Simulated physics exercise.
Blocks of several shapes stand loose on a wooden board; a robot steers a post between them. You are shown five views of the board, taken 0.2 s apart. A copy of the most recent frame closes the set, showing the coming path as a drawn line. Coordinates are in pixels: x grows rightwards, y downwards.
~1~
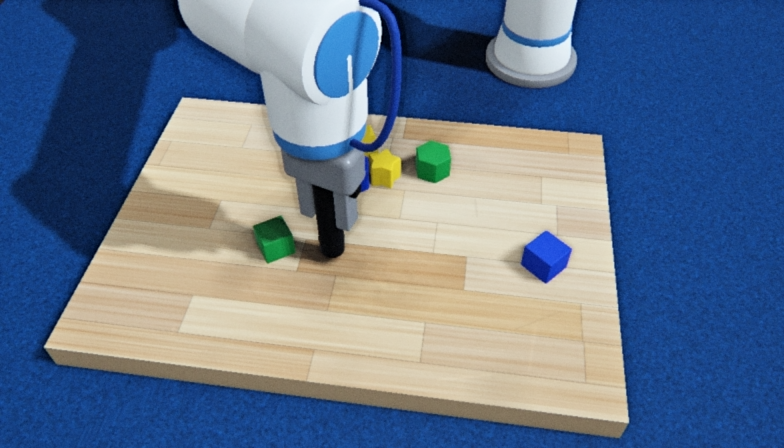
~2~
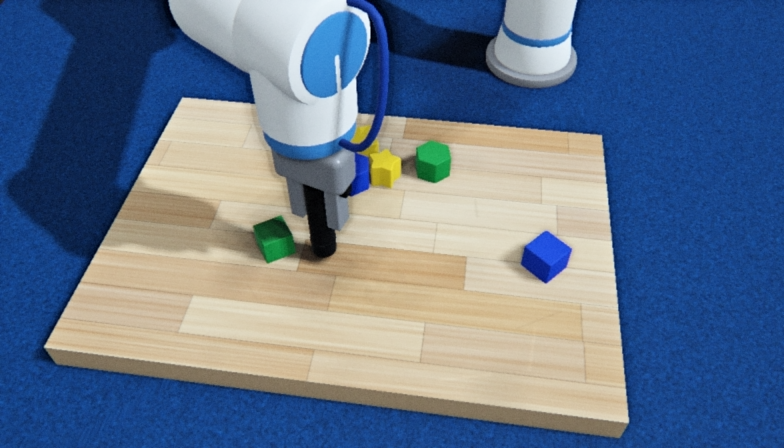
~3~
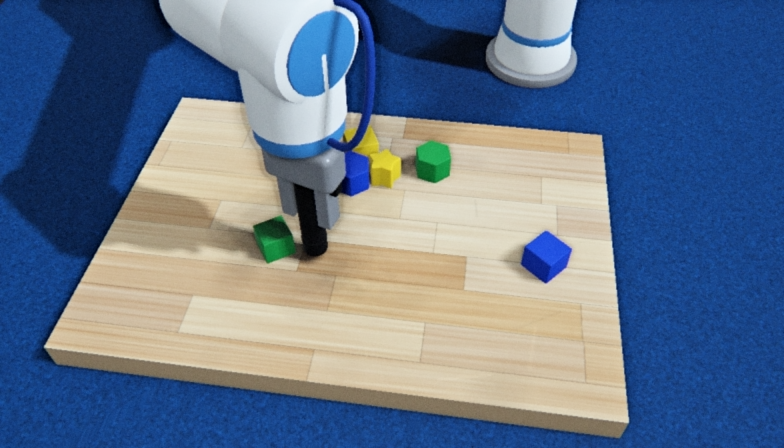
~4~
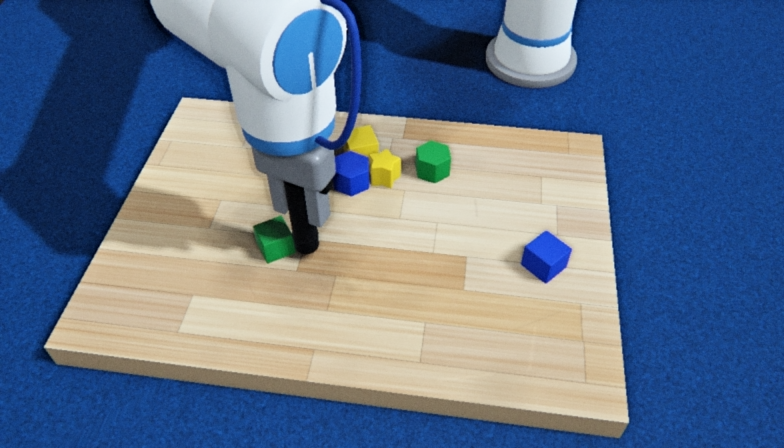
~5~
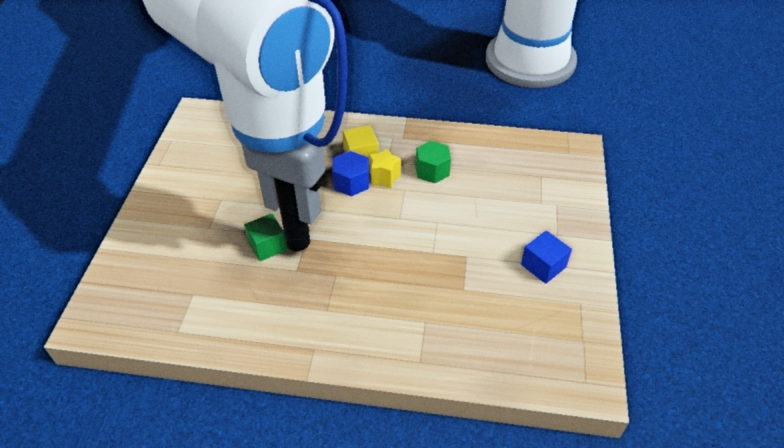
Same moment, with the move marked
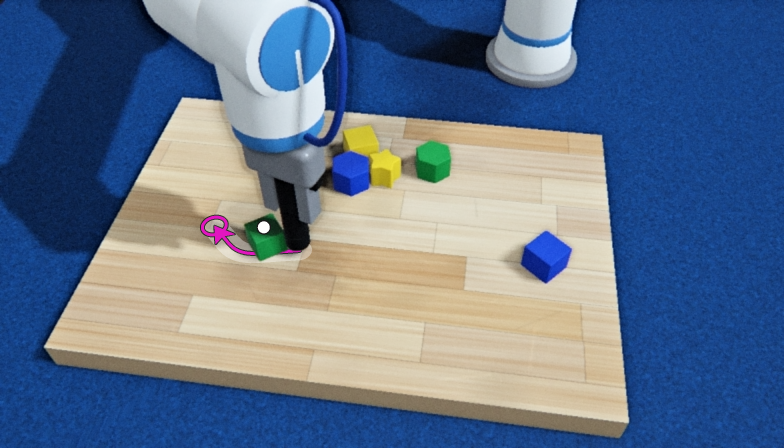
At first, a robot arm holds a black post upright on a wooden board, just right of a green block, with yellow, blue and green blocks scattered around. The post slides a short way left until it meets the nearby green block, then nudges it slightly left while the others stay still.
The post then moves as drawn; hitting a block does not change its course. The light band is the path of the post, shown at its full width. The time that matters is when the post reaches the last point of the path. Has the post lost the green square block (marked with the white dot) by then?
Answer: No.
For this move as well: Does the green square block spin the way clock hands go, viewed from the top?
Going by the path, yes.
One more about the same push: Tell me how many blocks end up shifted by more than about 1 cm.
The number of blocks that move over 1 cm is one.
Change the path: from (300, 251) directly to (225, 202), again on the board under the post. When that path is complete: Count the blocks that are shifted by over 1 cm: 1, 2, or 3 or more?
My guess is one.
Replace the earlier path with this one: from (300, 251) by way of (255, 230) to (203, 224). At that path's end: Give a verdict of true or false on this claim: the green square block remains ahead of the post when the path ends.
False.
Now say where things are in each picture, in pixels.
In the first picture, lower end of the post (333, 250), tops of blocks, green square block (272, 230).
In the second picture, post (324, 249), blocks as before.
In the third picture, post (316, 248), blocks as before.
In the fourth picture, post (307, 246), blocks as before.
In the fifth picture, post (298, 243), green square block (264, 227).
The drawn path runs from (300, 251) through (264, 253) and (232, 247) to (214, 226); the dot is on the green square block.
The first path, step by step. One third of the way, post (262, 245); green square block (236, 221), turned 40° clockwise.
Two thirds of the way, post (229, 239); green square block (219, 209), turned 95° clockwise.
At the end, post (212, 218); green square block (209, 188), turned 120° clockwise.
